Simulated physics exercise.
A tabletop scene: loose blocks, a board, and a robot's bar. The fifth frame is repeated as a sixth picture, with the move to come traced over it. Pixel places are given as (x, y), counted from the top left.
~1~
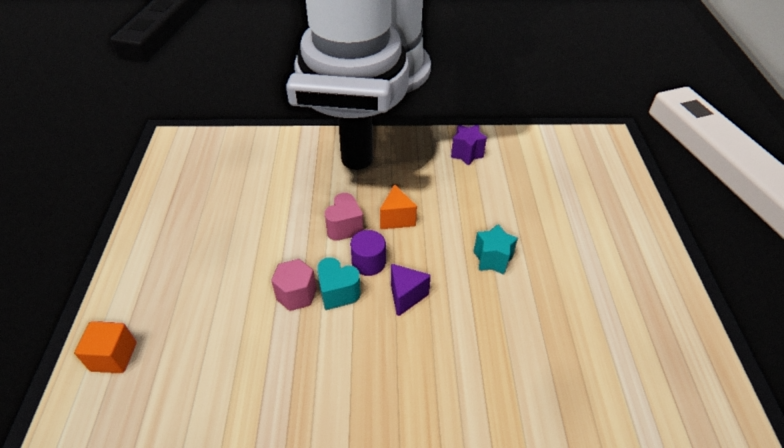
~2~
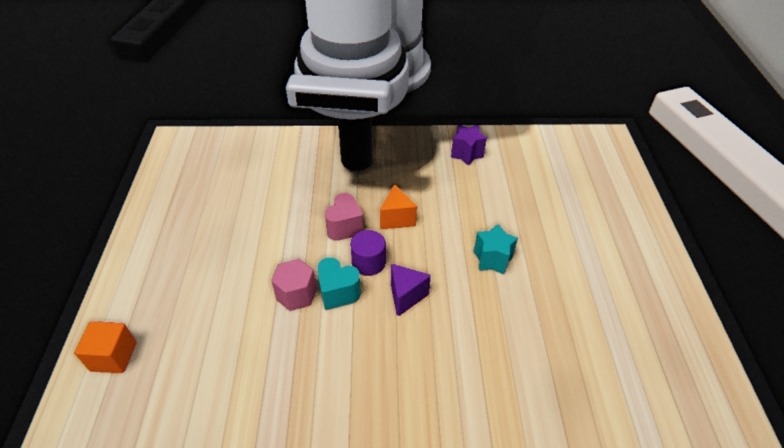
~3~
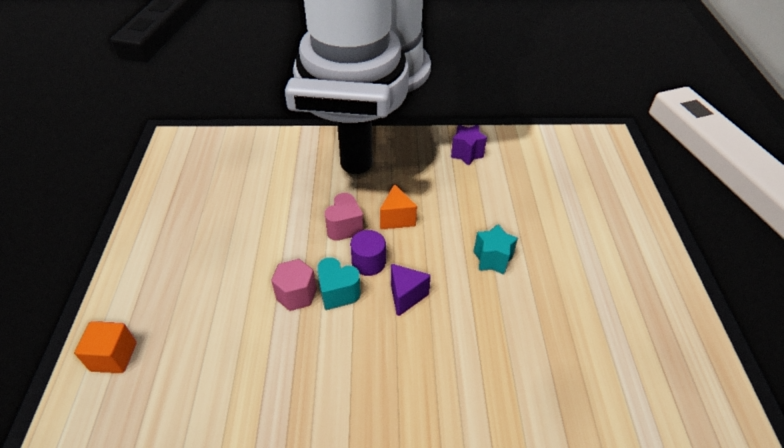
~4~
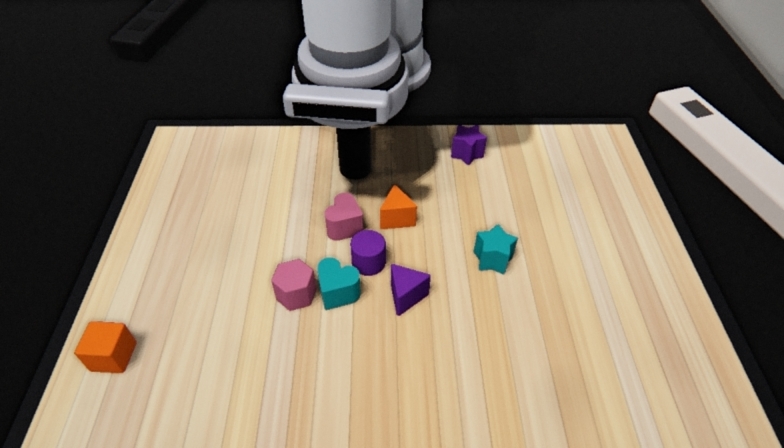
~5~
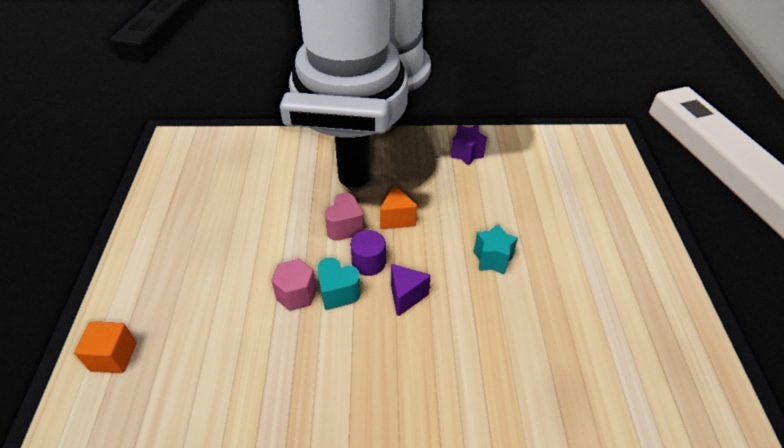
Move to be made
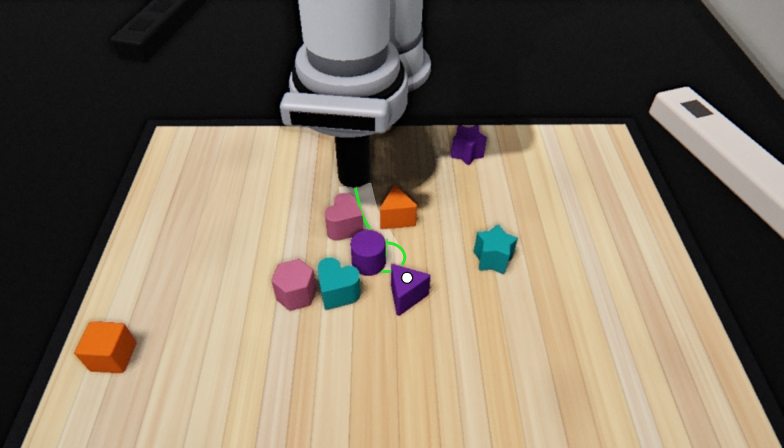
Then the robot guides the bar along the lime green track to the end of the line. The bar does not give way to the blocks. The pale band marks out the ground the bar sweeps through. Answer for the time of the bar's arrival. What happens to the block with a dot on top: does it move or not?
It will remain on its spot.
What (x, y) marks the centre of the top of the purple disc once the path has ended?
The middle of its upper face should be somewhere near (370, 263).
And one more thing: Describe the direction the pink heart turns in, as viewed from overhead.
Viewed from overhead, the pink heart winds up turned clockwise.
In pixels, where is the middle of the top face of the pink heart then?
The middle of the upper face of the pink heart will lie at about (337, 230) in the picture.
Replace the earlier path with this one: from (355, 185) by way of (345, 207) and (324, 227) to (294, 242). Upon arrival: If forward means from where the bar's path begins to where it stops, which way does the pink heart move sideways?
Displaced left.
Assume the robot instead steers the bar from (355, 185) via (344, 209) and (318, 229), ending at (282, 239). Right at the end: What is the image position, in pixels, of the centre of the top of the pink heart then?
Its top middle is near (334, 232).
The line goes from (355, 185) via (360, 208) and (372, 232), ending at (386, 257); the dot is on the purple triangle.
What follows on the original path. One third of the way, bar at (360, 200); pink heart at (342, 213).
Two thirds of the way, bar at (371, 224); pink heart at (338, 229), turned 55° clockwise; orange triangle at (400, 202), turned 30° anticlockwise.
At the end, bar at (386, 249); pink heart at (337, 230), turned 60° clockwise; purple disc at (370, 263); orange triangle at (401, 203), turned 40° anticlockwise; purple triangle unmoved.
